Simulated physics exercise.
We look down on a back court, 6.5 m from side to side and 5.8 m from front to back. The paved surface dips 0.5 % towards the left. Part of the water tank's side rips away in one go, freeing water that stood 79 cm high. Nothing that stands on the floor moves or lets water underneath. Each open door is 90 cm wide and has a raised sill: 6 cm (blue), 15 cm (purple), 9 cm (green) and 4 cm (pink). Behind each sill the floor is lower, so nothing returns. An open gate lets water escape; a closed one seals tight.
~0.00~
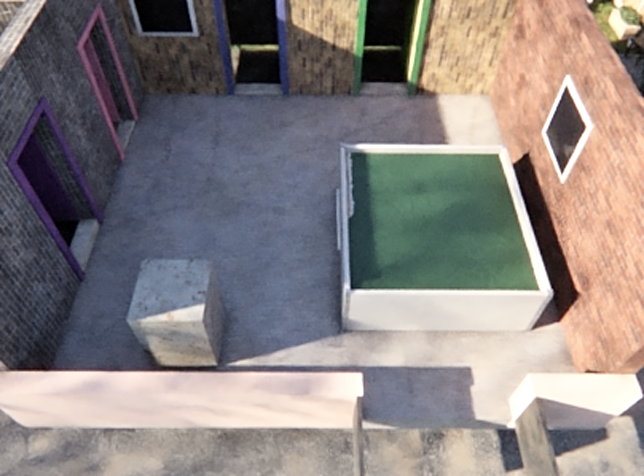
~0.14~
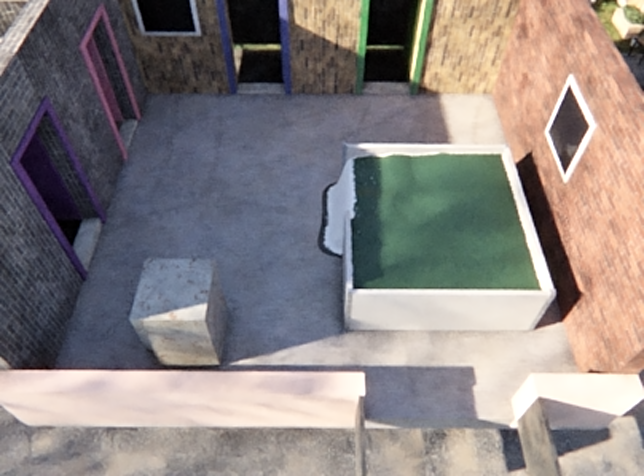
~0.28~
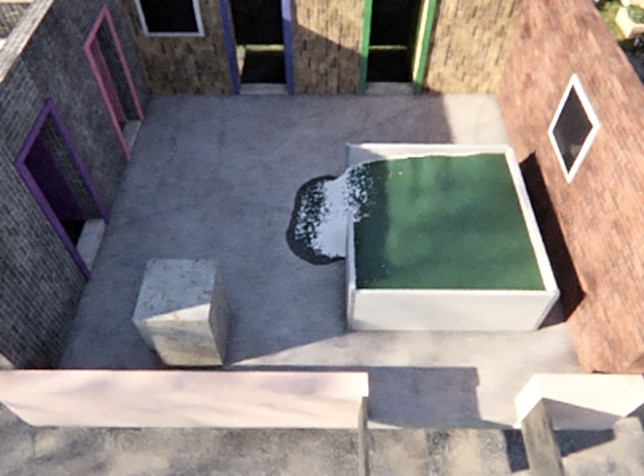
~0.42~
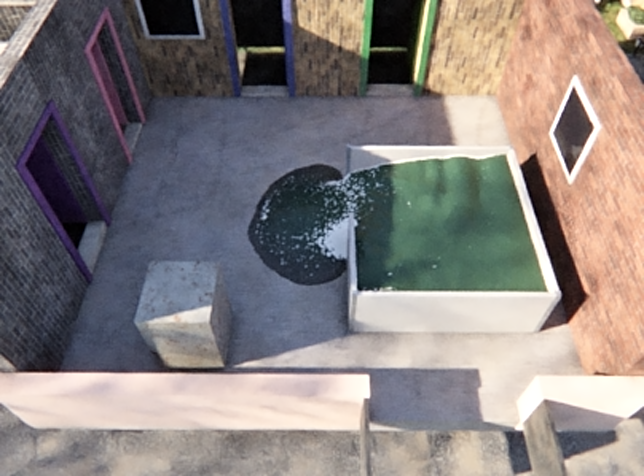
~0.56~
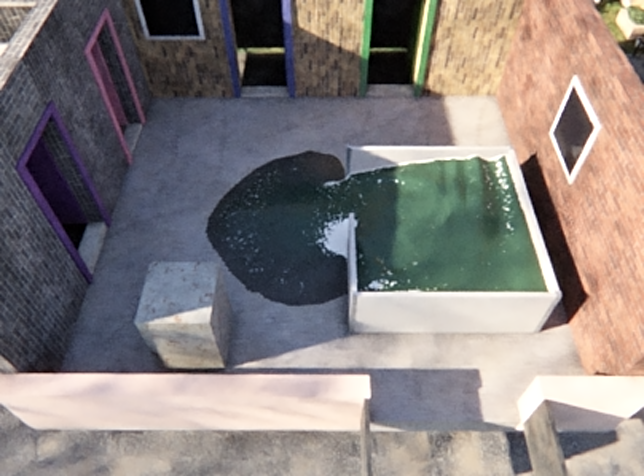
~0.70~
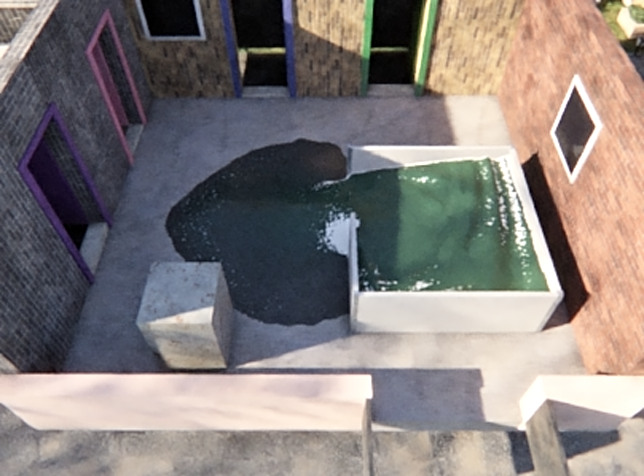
A white-walled tank of green water stands on the right of a grey paved court, seen from above by a camera that barely shifts. A pale stone block sits at the lower left, with purple, pink and green doorways and a diamond-like white window in the surrounding walls. The tank's left side breaks open, and foaming water gushes out, spreading leftward in a widening dark sheet towards the block.
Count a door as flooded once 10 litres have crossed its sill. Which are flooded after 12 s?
Door by door: At the blue door it goes over the limit; at the purple door it goes over the limit; at the green door it keeps below the limit; at the pink door it exceeds the limit.
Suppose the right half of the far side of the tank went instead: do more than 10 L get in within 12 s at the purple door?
Against that limit: Purple below.
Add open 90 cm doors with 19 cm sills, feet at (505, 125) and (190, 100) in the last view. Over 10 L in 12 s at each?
In turn: Under, above.
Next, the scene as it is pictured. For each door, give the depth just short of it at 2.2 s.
In cm: Blue 9, purple 35, green 0, pink 23.
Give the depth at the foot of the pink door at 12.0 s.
About 12.0 cm.
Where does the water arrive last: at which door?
It is the green one.
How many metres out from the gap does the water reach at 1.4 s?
Some 4.0 m out.
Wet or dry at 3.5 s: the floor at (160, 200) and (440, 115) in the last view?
In turn: Flooded, still dry.
After 1.4 s water covers 45 % of the floor and is deepest (44 cm) near (337, 216); blue door not reached, purple door 25 cm at the sill, 12 L in, green door not reached, pink door 9 cm at the sill, 1 L in.
After 2.2 s water covers 55 % of the floor and is deepest (50 cm) near (151, 106); blue door 9 cm at the sill, 7 L in, purple door 35 cm at the sill, 76 L in, green door not reached, pink door 23 cm at the sill, 77 L in.
After 3.5 s water covers 55 % of the floor and is deepest (31 cm) near (54, 400); blue door 13 cm at the sill, 26 L in, purple door 25 cm at the sill, 175 L in, green door not reached, pink door 22 cm at the sill, 233 L in.
After 7.0 s water covers 95 % of the floor and is deepest (23 cm) near (54, 400); blue door 11 cm at the sill, 104 L in, purple door 15 cm at the sill, 234 L in, green door 4 cm at the sill, 0 L in, pink door 15 cm at the sill, 472 L in.
After 12.0 s water covers 100 % of the floor and is deepest (13 cm) near (120, 200); blue door 10 cm at the sill, 151 L in, purple door 11 cm at the sill, 236 L in, green door 7 cm at the sill, 0 L in, pink door 12 cm at the sill, 691 L in.
